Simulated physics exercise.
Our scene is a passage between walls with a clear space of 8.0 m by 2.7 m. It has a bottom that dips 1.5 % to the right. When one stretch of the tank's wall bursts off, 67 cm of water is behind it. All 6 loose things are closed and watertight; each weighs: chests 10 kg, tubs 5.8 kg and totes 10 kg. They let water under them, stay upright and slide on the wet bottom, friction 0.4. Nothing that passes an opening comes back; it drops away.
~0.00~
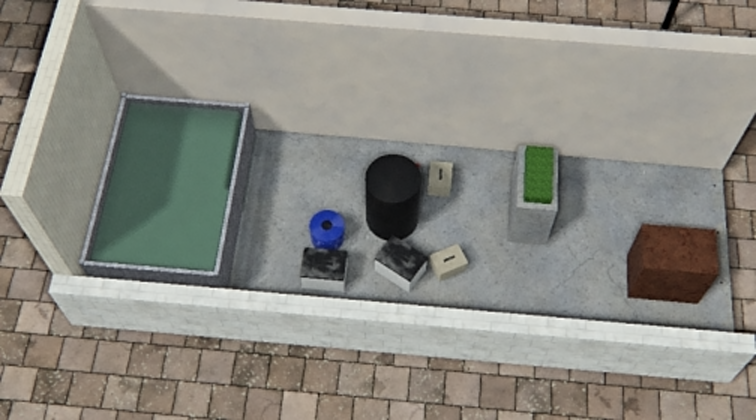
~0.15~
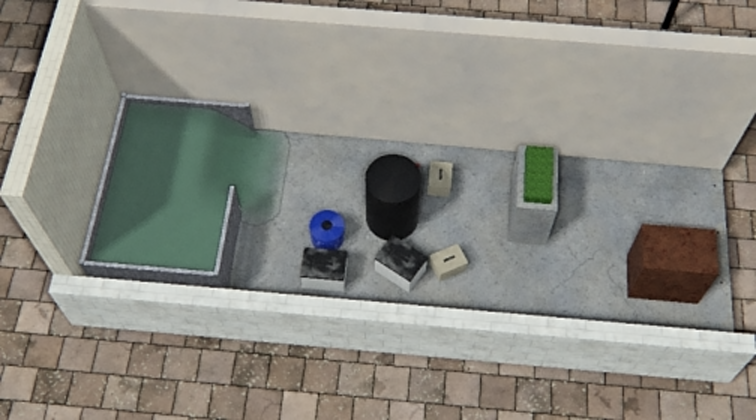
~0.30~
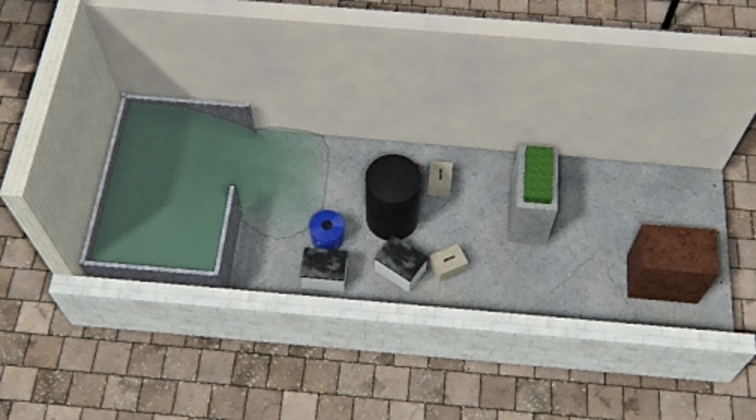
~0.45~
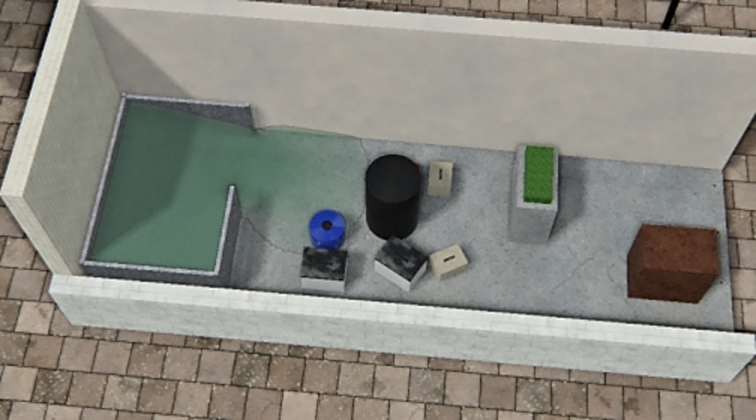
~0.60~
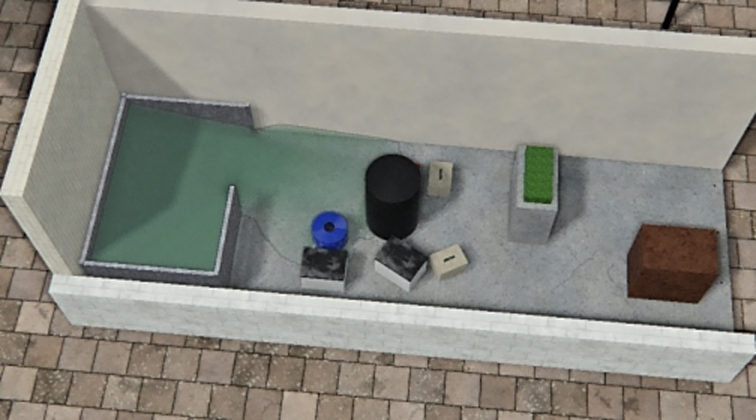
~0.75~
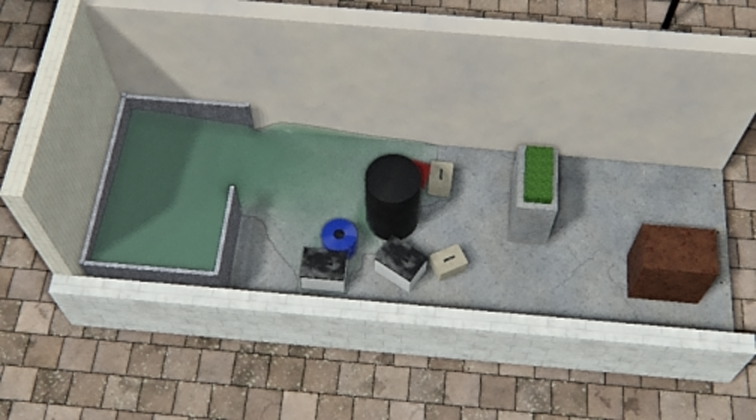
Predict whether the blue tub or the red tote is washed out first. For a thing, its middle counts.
The red one is washed out first.
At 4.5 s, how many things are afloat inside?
The number is 2.
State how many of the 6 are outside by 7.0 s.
I get 2 in all.
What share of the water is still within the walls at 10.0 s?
Roughly 50 percent.
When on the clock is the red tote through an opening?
At roughly 2.5 seconds.
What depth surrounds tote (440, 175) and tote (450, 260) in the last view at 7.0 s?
First about 6 cm, second about 10 cm.
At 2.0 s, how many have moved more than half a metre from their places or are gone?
4.
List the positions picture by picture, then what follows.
The blue tub at (326, 225), on the bottom; the red tote is out of sight; water covers 3.7 m2; 0 of 6 have shifted, in the first picture.
The blue tub at (326, 225), on the bottom; the red tote is out of sight; water covers 4.5 m2; 0 of 6 have shifted, in the second picture.
The blue tub at (326, 225), on the bottom; the red tote is out of sight; water covers 5.3 m2; 0 of 6 have shifted, in the third picture.
The blue tub at (327, 226), on the bottom; the red tote is out of sight; 6.2 m2 under water; 0 of 6 have shifted, in the fourth picture.
The blue tub at (329, 227), on the bottom, 4 cm from its start; the red tote is out of sight; water covers 7.0 m2; 0 of 6 have shifted, in the fifth picture.
The blue tub at (339, 234) rests on the ground, 21 cm from its start; the red tote at (413, 170) rests on the ground, 15 cm from its start; water covers 7.5 m2; 2 of 6 have shifted, in the sixth picture.
After 2.0 s the blue tub is near (395, 292), 1.3 m from its start, afloat; the red tote is near (556, 152), 2.1 m from its start, afloat; 0 of 6 are out; 3 afloat.
After 4.5 s the blue tub is near (391, 277), 1.1 m from its start, afloat; the red tote has gone out (at 2.7 s); 1 of 6 are out; 2 afloat.
After 7.0 s the blue tub is near (428, 274), 1.5 m from its start, afloat; the red tote has gone out (at 2.7 s); 2 of 6 are out; 3 afloat.
After 10.0 s the blue tub is near (464, 221), 1.8 m from its start, afloat; the red tote has gone out (at 2.7 s); 2 of 6 are out; 2 afloat.
